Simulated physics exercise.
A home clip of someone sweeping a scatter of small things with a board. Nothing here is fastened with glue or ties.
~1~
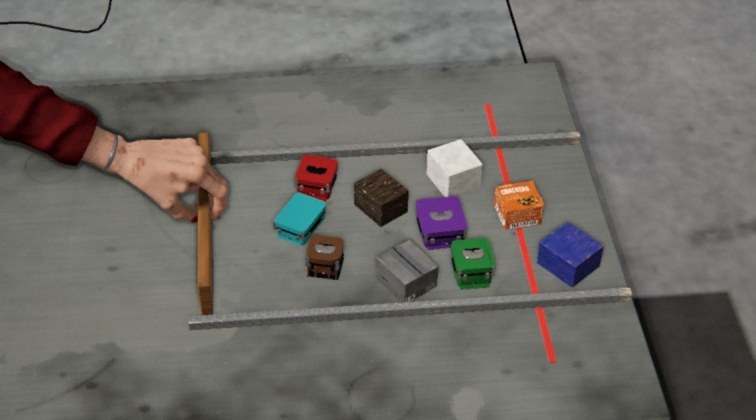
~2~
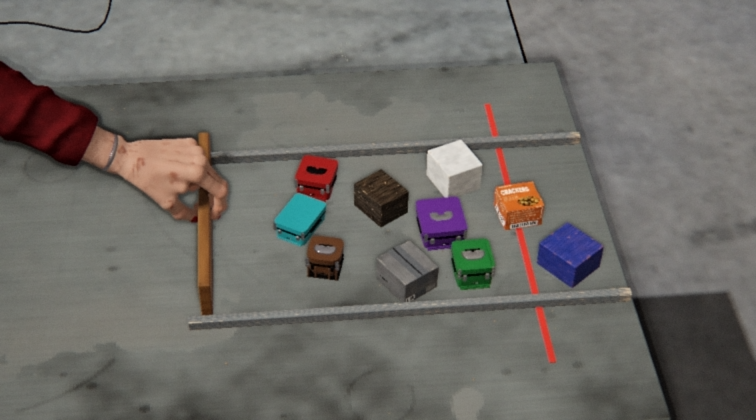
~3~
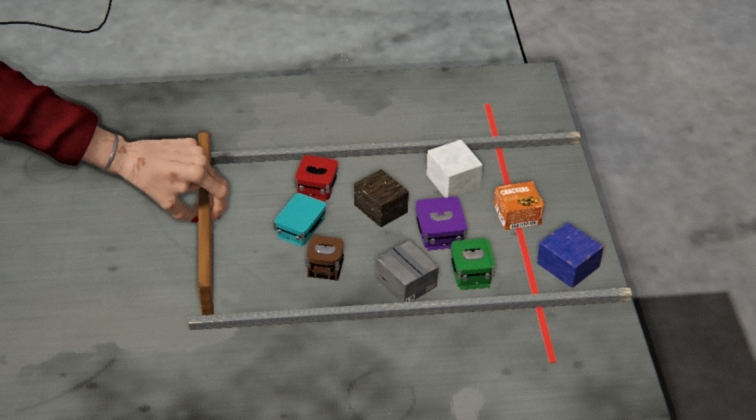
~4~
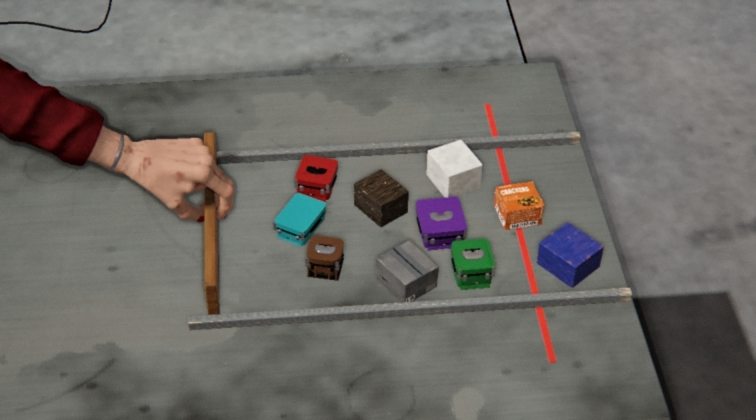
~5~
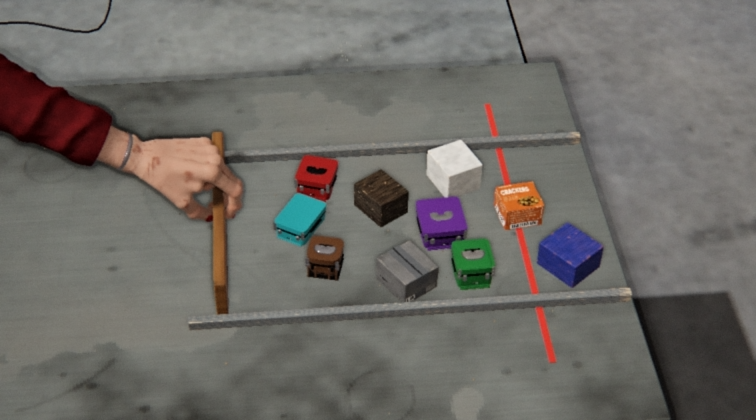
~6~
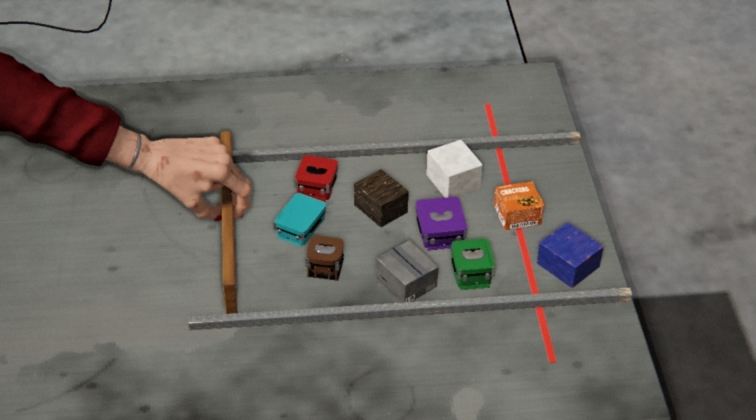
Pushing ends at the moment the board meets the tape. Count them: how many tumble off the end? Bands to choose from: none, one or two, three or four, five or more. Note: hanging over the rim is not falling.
Final answer: One or two.
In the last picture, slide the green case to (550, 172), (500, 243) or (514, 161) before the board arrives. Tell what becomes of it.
Try by try, it drops away, then stays put, then drops away.
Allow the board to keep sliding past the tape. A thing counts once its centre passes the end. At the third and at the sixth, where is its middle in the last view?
Near (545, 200) and (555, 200).
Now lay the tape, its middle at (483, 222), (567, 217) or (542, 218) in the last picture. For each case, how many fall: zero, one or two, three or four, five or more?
Taking the places one by one, it comes to none; more than four; one or two.
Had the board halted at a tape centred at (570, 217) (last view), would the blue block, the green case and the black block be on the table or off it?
First the blue block, which leaves the top, then the green case, which leaves the top, and the black block, which leaves the top.
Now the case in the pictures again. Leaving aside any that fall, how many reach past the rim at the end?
The overhang total is 0.
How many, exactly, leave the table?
The number that fall is 2.
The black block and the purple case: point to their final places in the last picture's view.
Around (563, 187), then around (575, 221).
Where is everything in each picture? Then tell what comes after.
In the first picture, blue block (570, 254); orange box (519, 206); white block (454, 169); board (206, 221); tape (517, 220).
In the second picture, orange box (519, 206); black block (381, 198).
In the third picture, white block (454, 170); grey box (407, 272).
In the fourth picture, blue block (570, 255); brown case (325, 258).
In the fifth picture, orange box (519, 206); red case (317, 179).
In the sixth picture, blue block (570, 255); orange box (519, 206); white block (454, 170); board (228, 220); tape (517, 220).
Soon after, none off yet; blue block at rest near (570, 255); orange box at rest near (519, 206); white block at rest near (454, 170).
In the end, the number that fall off is one or two; gone, orange box and blue block.
